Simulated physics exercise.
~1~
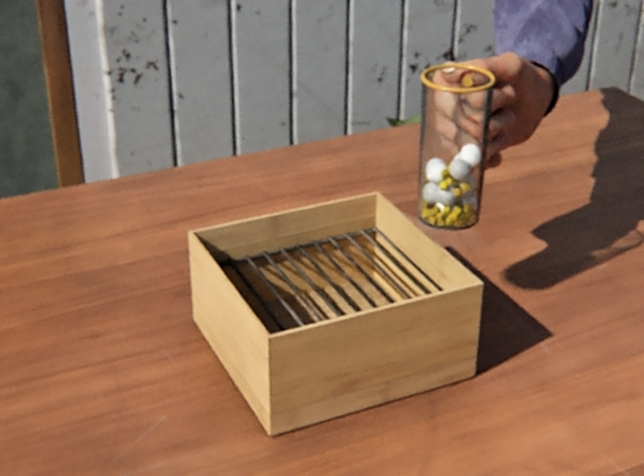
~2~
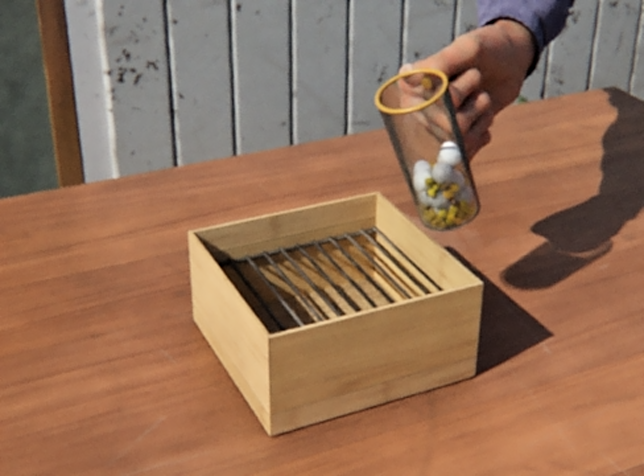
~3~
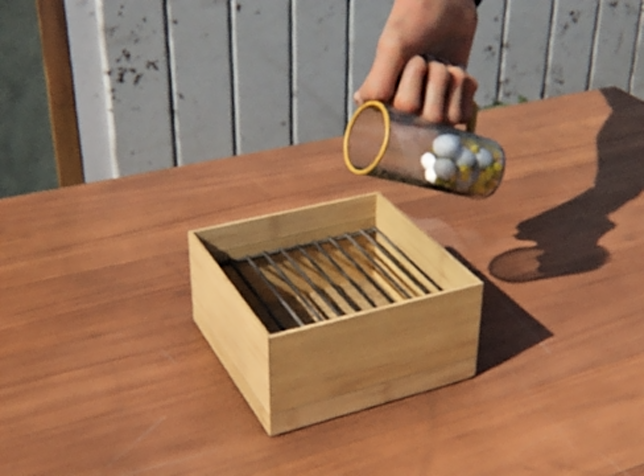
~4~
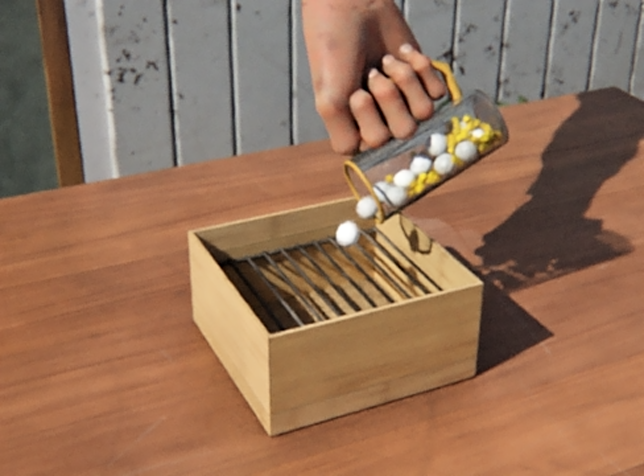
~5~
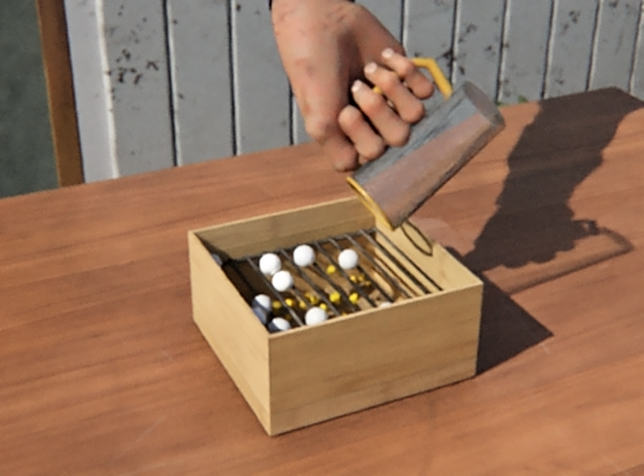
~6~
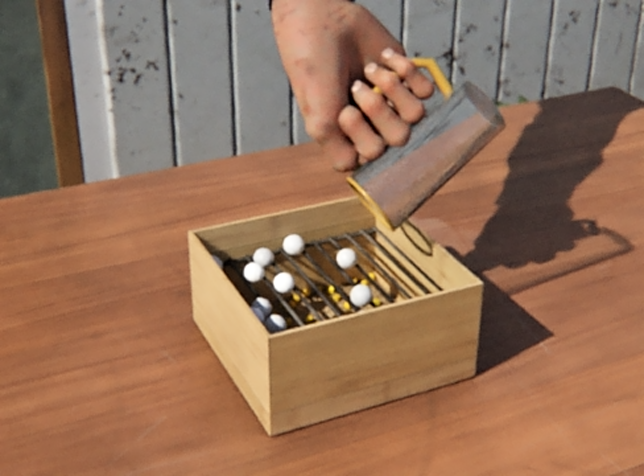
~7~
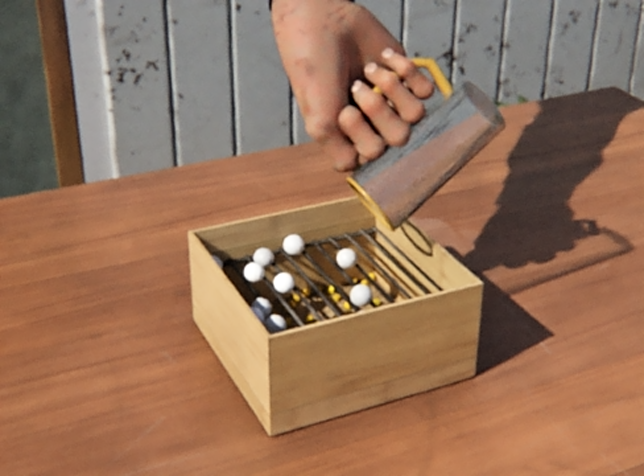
A hand tipped a clear cup of white balls and small yellow pieces over a wooden box with wires across it, pouring them all out; the white balls stayed on top of the wires while the yellow pieces dropped through to the bottom.
